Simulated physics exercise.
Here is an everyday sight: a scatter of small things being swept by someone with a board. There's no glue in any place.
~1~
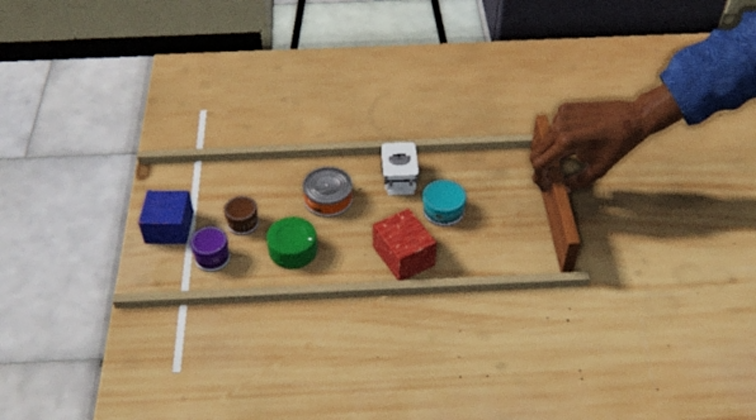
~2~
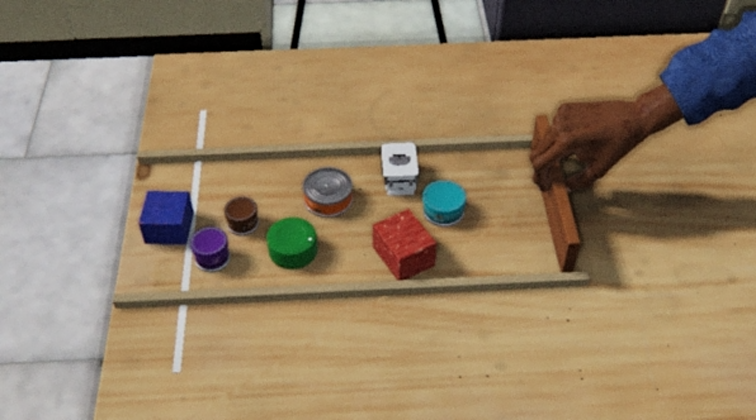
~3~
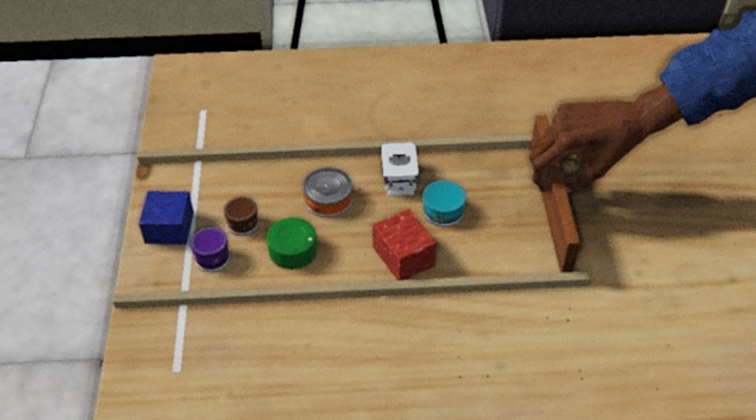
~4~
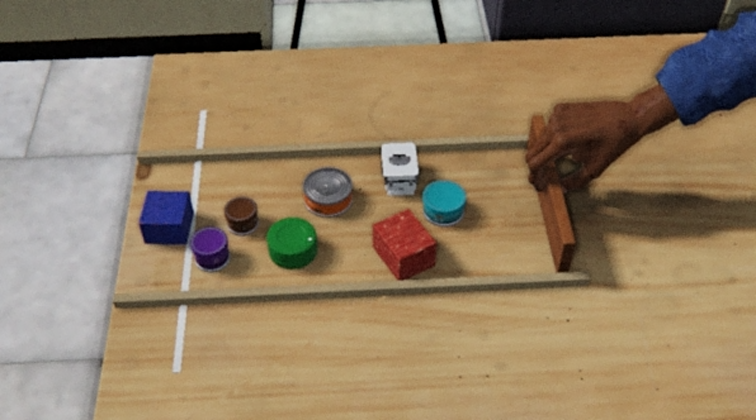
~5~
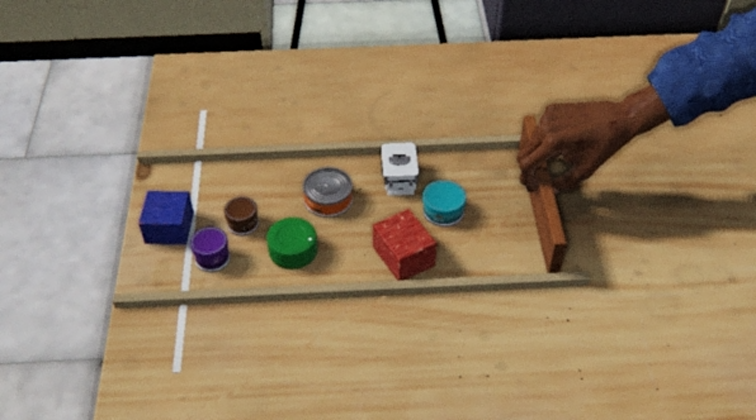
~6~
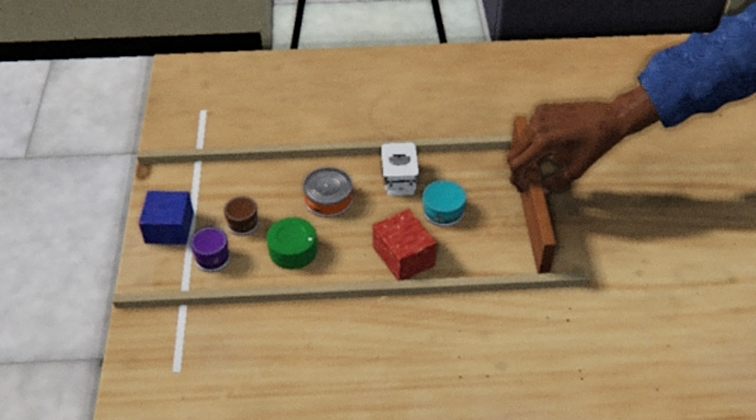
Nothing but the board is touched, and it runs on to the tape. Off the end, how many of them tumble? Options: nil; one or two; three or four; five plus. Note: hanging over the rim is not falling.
One or two.
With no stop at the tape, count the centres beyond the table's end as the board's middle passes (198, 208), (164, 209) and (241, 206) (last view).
It comes out as 2, then 5, then 0.
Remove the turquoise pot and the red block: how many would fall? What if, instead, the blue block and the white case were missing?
Taking the two tries in turn, it comes to 1 and 1.
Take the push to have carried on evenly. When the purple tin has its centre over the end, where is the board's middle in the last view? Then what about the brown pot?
The middle would be close to (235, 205) and then close to (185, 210).
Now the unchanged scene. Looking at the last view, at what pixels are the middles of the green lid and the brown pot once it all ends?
The green lid at (118, 258), the brown pot at (132, 227).
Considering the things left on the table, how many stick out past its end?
The figure is 3.
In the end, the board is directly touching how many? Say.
That comes to 3.
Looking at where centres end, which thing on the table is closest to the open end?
The foremost one is the green lid.
Early on, none off yet; blue block at rest near (167, 218); purple tin at rest near (211, 250); brown pot at rest near (242, 216).
Finally, the number that fall off is one or two; lost, purple tin and blue block.
